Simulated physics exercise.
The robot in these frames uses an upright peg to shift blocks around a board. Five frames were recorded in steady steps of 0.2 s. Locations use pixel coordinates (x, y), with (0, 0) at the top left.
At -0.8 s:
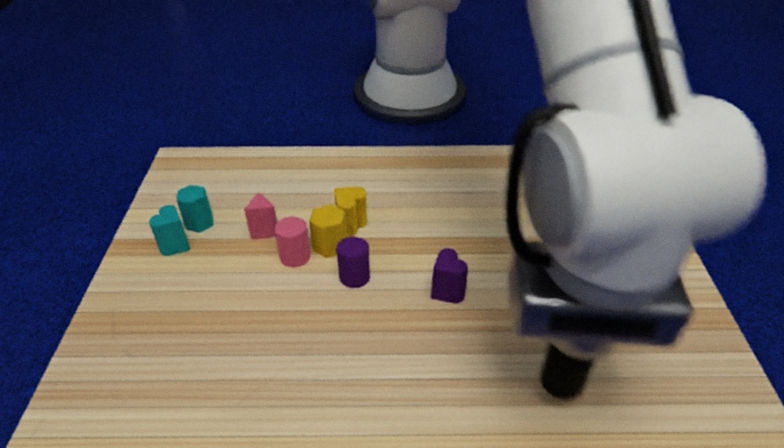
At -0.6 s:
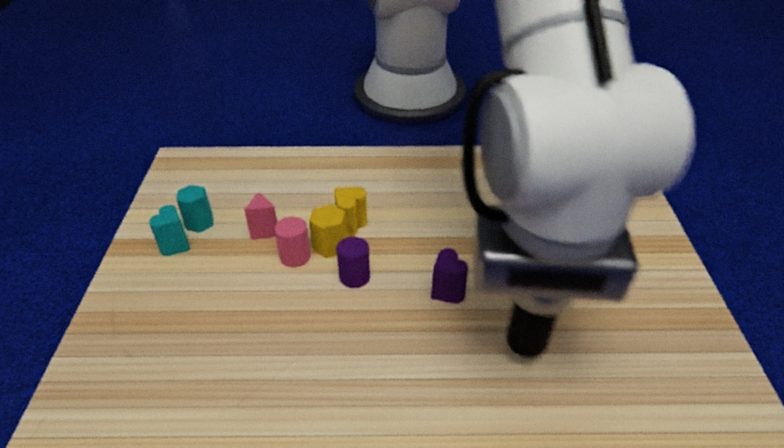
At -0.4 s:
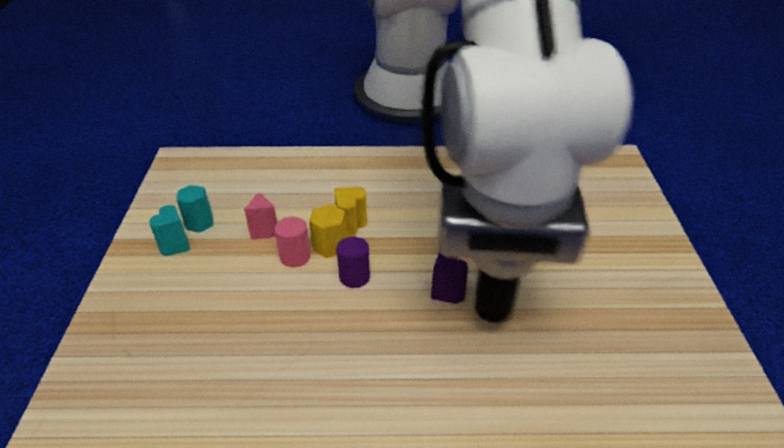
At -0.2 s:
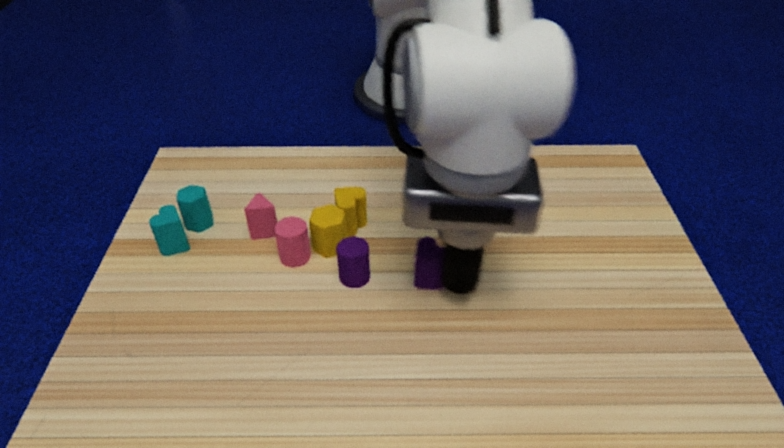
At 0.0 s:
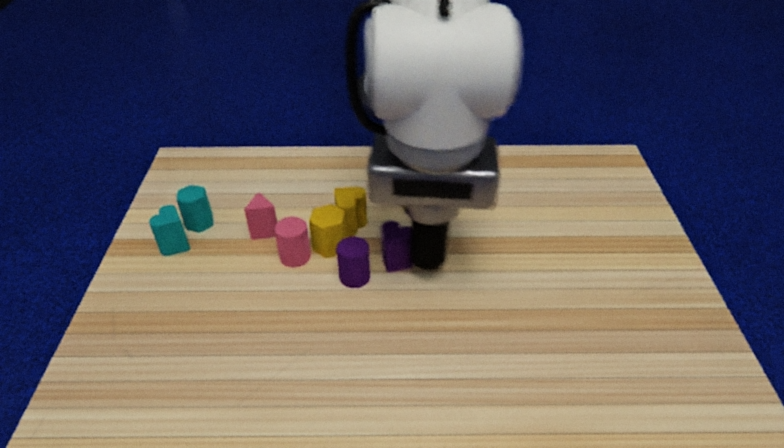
A white robot arm with a dark peg moves left and away across a wooden board, reaches the purple heart-shaped block and pushes it toward the purple cylinder, while the turquoise, pink and yellow blocks stay still.
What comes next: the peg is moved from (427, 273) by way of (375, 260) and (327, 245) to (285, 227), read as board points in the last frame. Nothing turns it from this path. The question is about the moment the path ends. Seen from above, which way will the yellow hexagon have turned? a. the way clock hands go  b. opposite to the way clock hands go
The correct letter is b.
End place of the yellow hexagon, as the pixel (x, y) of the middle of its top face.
I'd place it at (253, 187), taking the centre of its top.
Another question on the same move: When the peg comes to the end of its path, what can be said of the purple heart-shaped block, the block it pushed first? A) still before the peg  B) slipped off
B - slipped off.
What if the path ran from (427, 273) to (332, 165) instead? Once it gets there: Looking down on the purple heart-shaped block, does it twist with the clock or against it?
The answer is counter-clockwise.
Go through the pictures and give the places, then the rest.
Tip of the peg at (561, 382), middles of tops, pink triangle at (259, 202), yellow hexagon at (327, 215), yellow heart-shaped block at (349, 195), purple cylinder at (353, 246), purple heart-shaped block at (450, 261), in the first frame.
Peg at (527, 343), nothing pushed, in the second frame.
Peg at (493, 309), nothing pushed, in the third frame.
Peg at (460, 282), purple heart-shaped block at (430, 249), in the fourth frame.
Peg at (428, 259), pink triangle at (259, 202), yellow hexagon at (327, 215), yellow heart-shaped block at (349, 195), purple cylinder at (353, 246), purple heart-shaped block at (397, 231), in the fifth frame.
The first path, step by step. One third of the way, peg at (373, 245); yellow heart-shaped block at (347, 193); purple cylinder at (349, 247); purple heart-shaped block at (358, 212), turned 15° anticlockwise.
Two thirds of the way, peg at (324, 230); yellow hexagon at (294, 204), turned 45° anticlockwise; yellow heart-shaped block at (339, 179), turned 80° clockwise; purple cylinder at (342, 246); purple heart-shaped block at (331, 195), turned 20° clockwise.
At the end, peg at (282, 213); pink triangle at (234, 202); yellow hexagon at (253, 187), turned 45° anticlockwise; yellow heart-shaped block at (338, 177), turned 95° clockwise; purple cylinder at (342, 246); purple heart-shaped block at (323, 191), turned 45° clockwise.
